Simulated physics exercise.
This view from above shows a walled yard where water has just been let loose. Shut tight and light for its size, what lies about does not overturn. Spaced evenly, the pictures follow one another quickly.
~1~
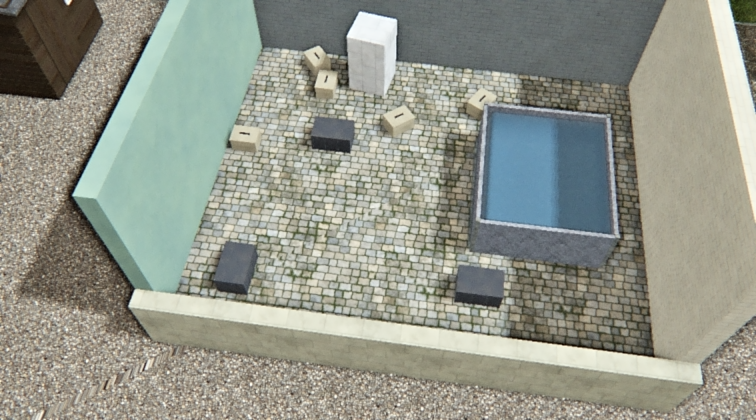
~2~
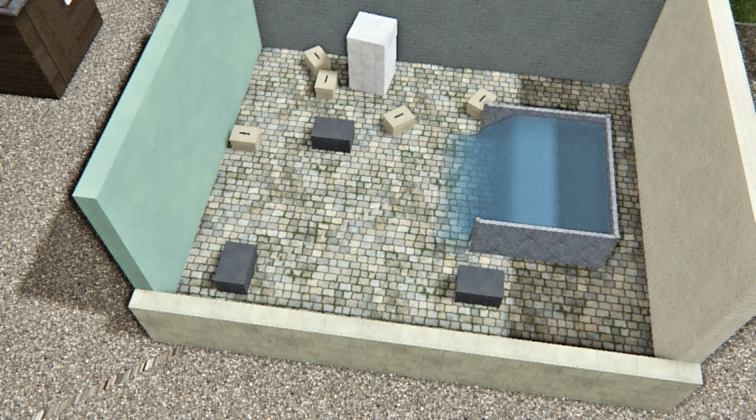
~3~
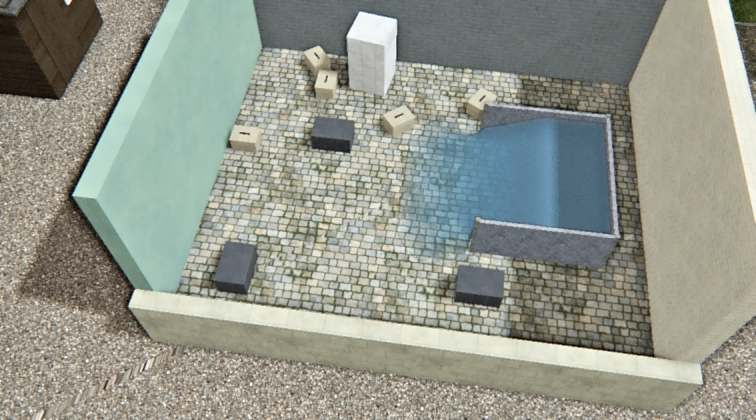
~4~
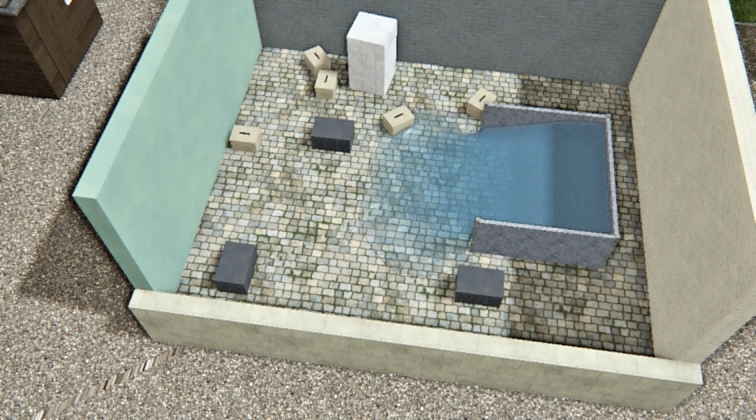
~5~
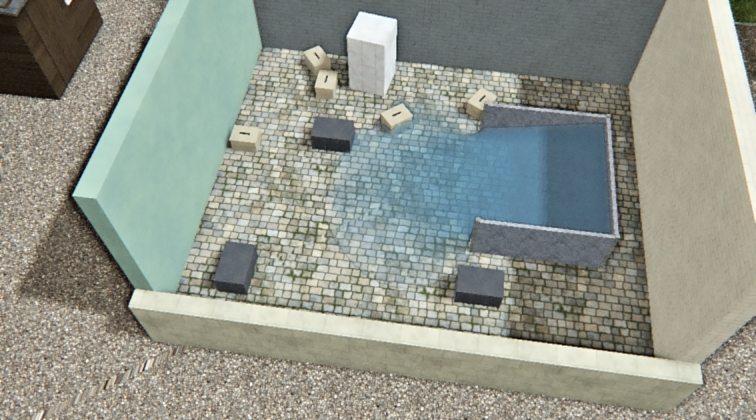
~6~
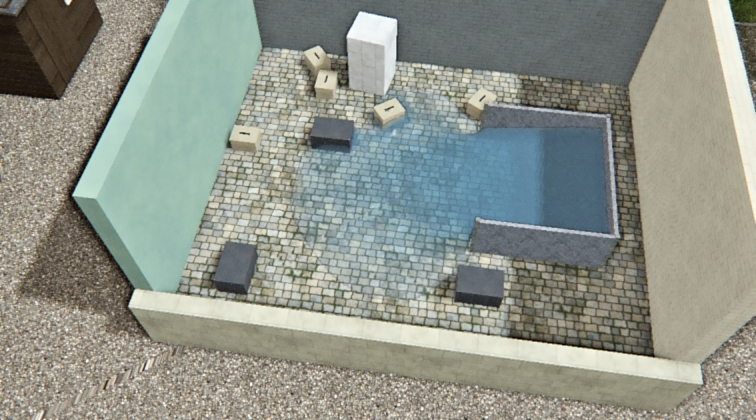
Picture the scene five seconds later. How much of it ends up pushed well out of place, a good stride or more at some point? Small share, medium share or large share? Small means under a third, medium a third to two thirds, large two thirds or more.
A large share.
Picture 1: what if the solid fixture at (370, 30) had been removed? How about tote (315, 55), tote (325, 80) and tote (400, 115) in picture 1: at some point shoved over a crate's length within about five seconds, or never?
So, in sequence: Did travel that far, then did travel that far, then did travel that far.
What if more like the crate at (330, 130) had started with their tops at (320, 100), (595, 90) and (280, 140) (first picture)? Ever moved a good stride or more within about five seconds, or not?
The first travels far, the second sits tight, the third travels far.
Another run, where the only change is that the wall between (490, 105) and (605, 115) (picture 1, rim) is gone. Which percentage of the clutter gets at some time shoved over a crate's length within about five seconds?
I'd say around 80 per cent.
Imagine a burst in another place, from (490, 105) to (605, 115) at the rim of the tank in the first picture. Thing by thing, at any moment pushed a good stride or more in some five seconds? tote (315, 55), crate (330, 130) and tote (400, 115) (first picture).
Order as asked: Sent that far; sent that far; sent that far.
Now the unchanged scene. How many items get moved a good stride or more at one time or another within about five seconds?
My tally gives 6.
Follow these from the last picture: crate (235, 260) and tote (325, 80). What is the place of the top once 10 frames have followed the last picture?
I'd say about (182, 268) for the first and about (294, 65) for the second.
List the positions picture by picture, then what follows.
The first picture shows a tote at (399, 116), on the bottom; a crate at (332, 128) rests on the ground; 0 of 8 have shifted.
The second picture shows a tote at (399, 116) rests on the ground; a crate at (332, 128) rests on the ground; 0 of 8 have shifted.
The third picture shows a tote at (399, 116), on the bottom; a crate at (332, 128), on the bottom; 0 of 8 have shifted.
The fourth picture shows a tote at (399, 116), on the bottom; a crate at (332, 128) rests on the ground; 0 of 8 have shifted.
The fifth picture shows a tote at (397, 114) rests on the ground, close to its start; a crate at (332, 128) rests on the ground; 0 of 8 have shifted.
The sixth picture shows a tote at (389, 109) rests on the ground, close to its start; a crate at (332, 128) rests on the ground; 1 of 8 have shifted.
A moment on, 1 of 8 are well off their spots; 0 afloat.
Next, 5 of 8 are well off their spots; 4 afloat.
Later, 4 of 8 are well off their spots; 6 afloat.
In the end, 6 of 8 are well off their spots, and 6 have been at some point; 6 afloat.
